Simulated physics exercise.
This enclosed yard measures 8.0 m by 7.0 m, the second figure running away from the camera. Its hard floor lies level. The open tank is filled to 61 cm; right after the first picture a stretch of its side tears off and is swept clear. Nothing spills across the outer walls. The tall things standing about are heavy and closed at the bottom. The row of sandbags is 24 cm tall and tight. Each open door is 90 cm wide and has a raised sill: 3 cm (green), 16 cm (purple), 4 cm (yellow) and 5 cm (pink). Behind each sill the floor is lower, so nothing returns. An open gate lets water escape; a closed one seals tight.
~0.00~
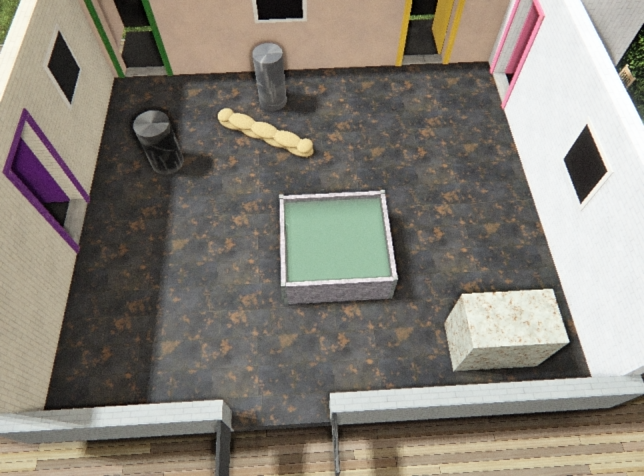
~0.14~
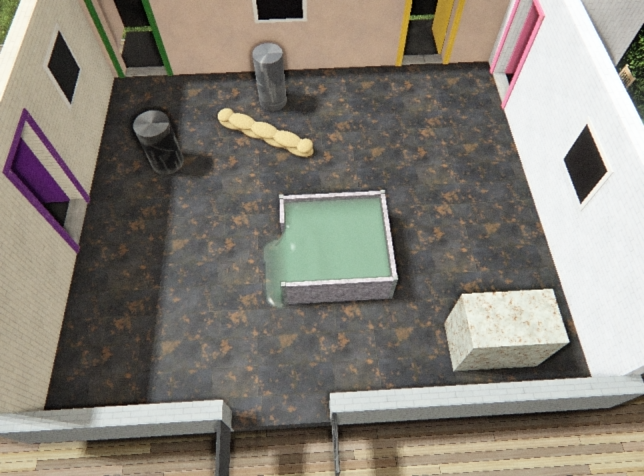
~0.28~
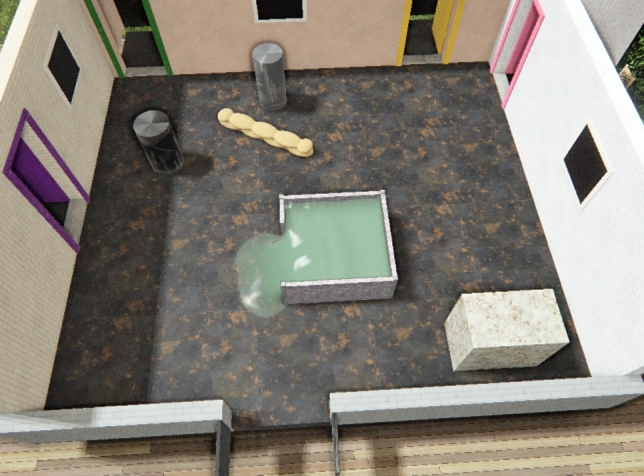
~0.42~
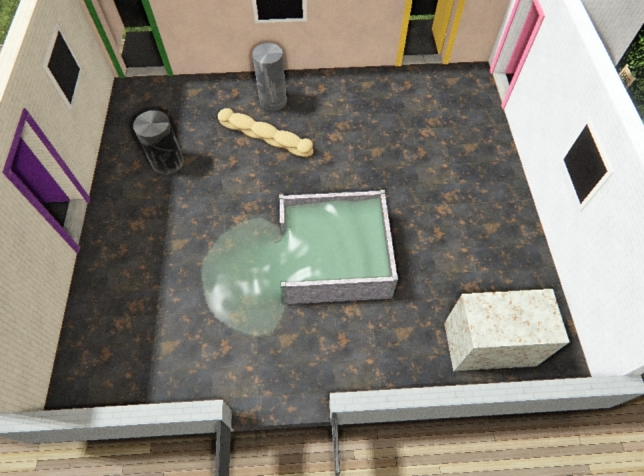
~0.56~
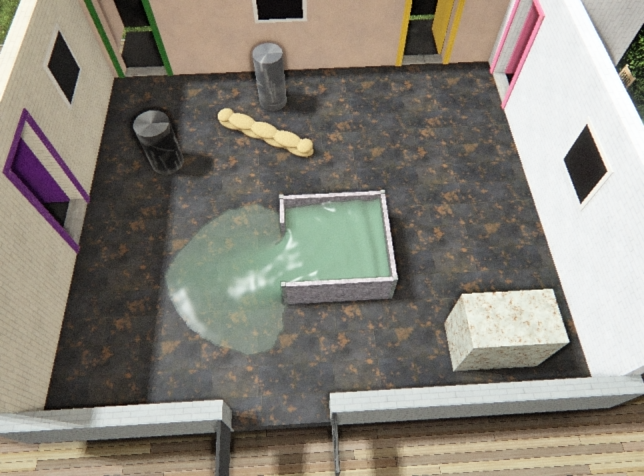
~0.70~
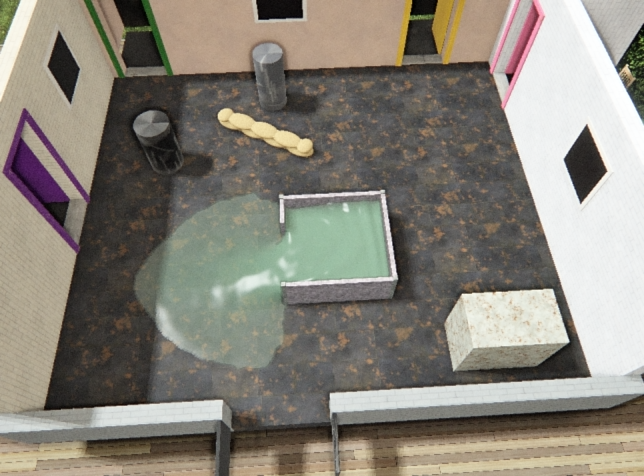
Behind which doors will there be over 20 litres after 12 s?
Door by door: At the green door it passes the limit; at the purple door it does not reach the limit; at the yellow door it keeps below the limit; at the pink door it keeps below the limit.
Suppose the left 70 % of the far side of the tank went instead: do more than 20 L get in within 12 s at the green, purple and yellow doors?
Then: Green past it, purple below, yellow over.
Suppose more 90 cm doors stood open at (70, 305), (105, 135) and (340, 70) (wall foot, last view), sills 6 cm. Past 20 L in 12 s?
In that order: Above, under, not over.
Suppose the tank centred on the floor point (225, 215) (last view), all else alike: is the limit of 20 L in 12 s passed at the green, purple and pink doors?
Then: Green past it, purple above, pink below.
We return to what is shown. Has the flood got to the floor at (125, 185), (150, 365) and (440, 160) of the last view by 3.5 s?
In turn: Flooded, under water, dry.
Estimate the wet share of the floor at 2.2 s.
Some 25 per cent of it.
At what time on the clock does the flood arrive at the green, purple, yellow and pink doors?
Arrival: Green 3.4 s, purple 1.4 s, yellow 10.5 s, pink not within the 12 s.
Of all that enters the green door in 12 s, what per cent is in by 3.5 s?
About 0 per cent.
After 1.4 s water covers 20 % of the floor and is deepest (30 cm) near (281, 281); green door not reached, purple door 5 cm at the sill, 0 L in, yellow door not reached, pink door not reached.
After 2.2 s water covers 25 % of the floor and is deepest (36 cm) near (45, 408); green door not reached, purple door 18 cm at the sill, 0 L in, yellow door not reached, pink door not reached.
After 3.5 s water covers 30 % of the floor and is deepest (17 cm) near (42, 421); green door 2 cm at the sill, 0 L in, purple door 11 cm at the sill, 3 L in, yellow door not reached, pink door not reached.
After 7.0 s water covers 50 % of the floor and is deepest (12 cm) near (114, 80); green door 10 cm at the sill, 66 L in, purple door 7 cm at the sill, 3 L in, yellow door not reached, pink door not reached.
After 12.0 s water covers 70 % of the floor and is deepest (6 cm) near (251, 80); green door 5 cm at the sill, 135 L in, purple door 4 cm at the sill, 3 L in, yellow door 1 cm at the sill, 0 L in, pink door not reached.
